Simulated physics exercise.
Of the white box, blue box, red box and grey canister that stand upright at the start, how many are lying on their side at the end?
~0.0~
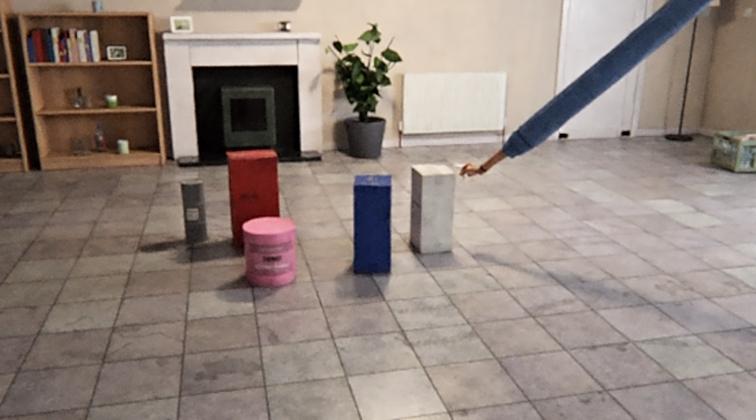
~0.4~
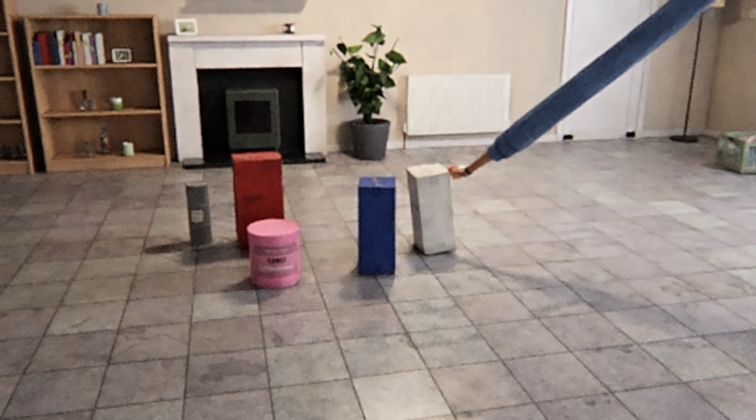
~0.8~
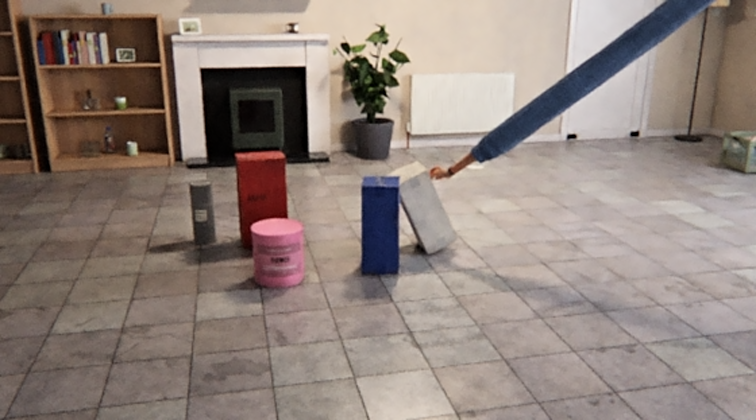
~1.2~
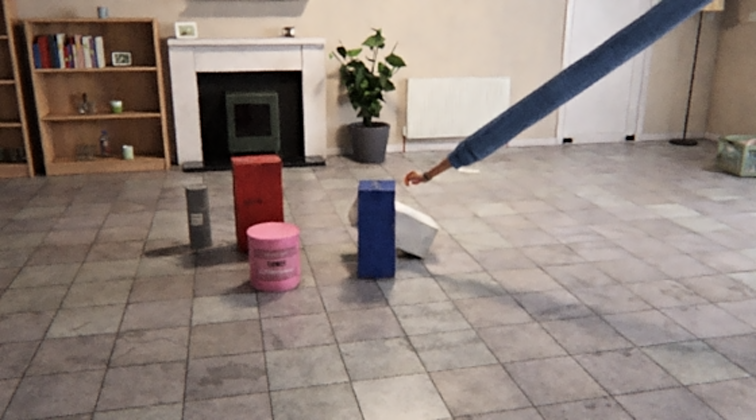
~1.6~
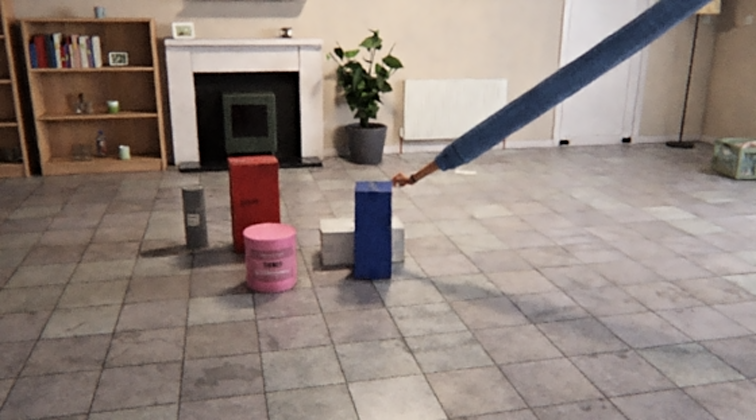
One of them is lying on its side at the end, the white box.
